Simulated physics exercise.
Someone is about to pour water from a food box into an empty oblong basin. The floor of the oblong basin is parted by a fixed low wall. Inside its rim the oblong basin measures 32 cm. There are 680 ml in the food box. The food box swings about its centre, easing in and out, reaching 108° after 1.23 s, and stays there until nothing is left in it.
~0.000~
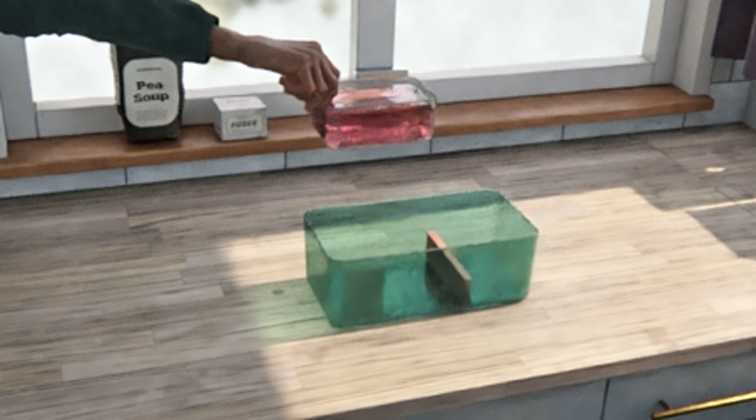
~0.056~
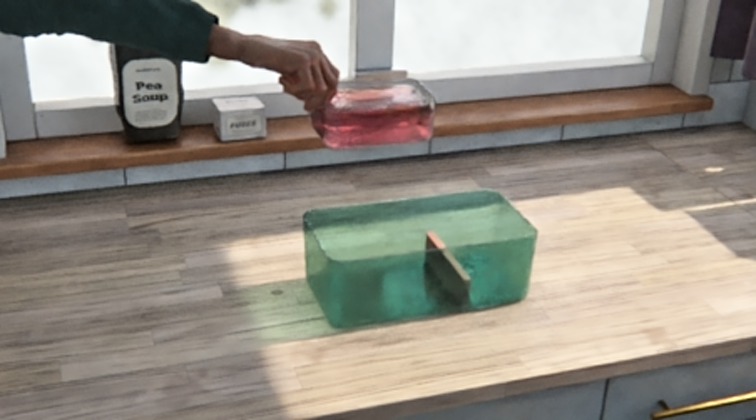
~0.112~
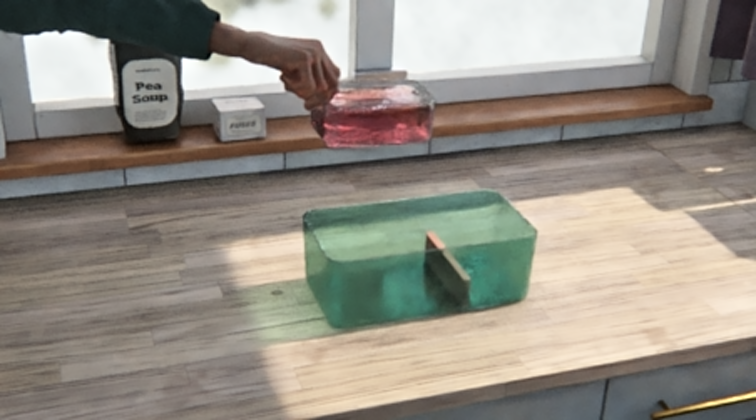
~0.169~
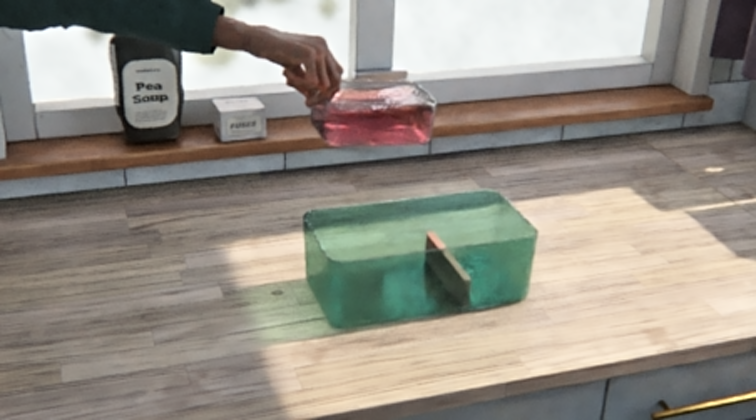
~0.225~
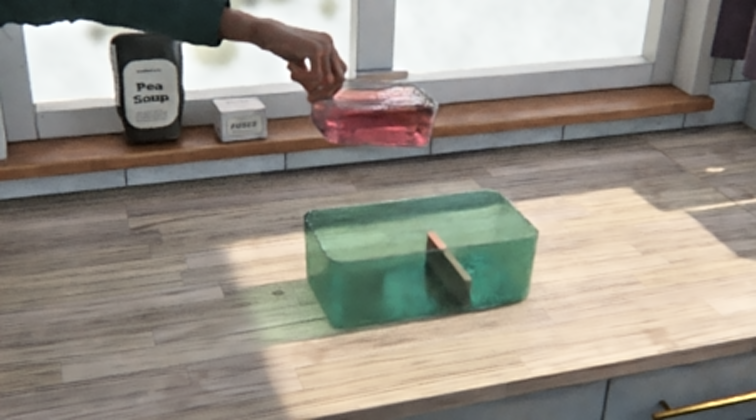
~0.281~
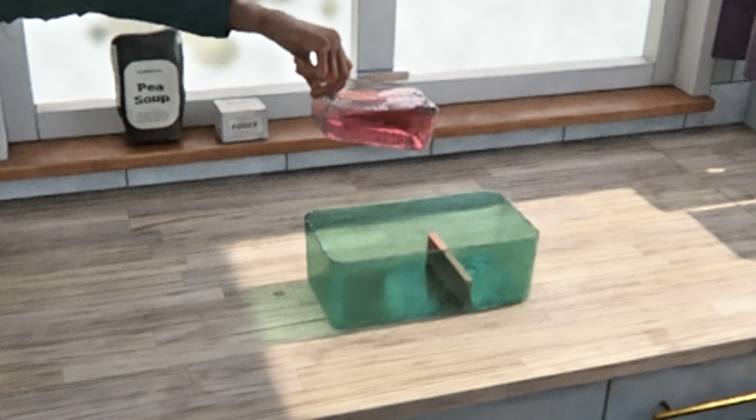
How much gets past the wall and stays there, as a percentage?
The far part has some 68 per cent.
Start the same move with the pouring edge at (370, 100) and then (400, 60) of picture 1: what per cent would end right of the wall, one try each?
First 5, then 50 per cent.
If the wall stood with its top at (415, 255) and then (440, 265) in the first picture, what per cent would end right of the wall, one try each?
In turn about 80 and 70 per cent.
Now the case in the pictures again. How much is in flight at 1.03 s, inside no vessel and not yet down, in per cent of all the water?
Some 7 per cent.
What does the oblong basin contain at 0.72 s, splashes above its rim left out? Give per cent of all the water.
Near 26 in a hundred.
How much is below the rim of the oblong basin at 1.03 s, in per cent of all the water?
Near 86 in a hundred.
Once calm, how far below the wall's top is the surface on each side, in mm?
Some 42 mm on the left and 18 mm on the right.
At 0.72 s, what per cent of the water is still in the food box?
About 28 per cent.
Then, 0.72 s in, the tilt is 68° and 28 per cent is still to pour, 3 is left of the wall and 24 right of it.
Then, 1.03 s in, the tilt is 101° and 5 per cent is still to pour, 18 is left of the wall and 68 right of it.
Then, 1.37 s in, the tilt is 108° and 0 per cent is still to pour, 28 is left of the wall and 68 right of it.
Then, 1.73 s in, the tilt is 108° and 0 per cent is still to pour, 29 is left of the wall and 68 right of it.
Finally, 29 per cent lies left of the wall, 68 right of it and 3 outside.
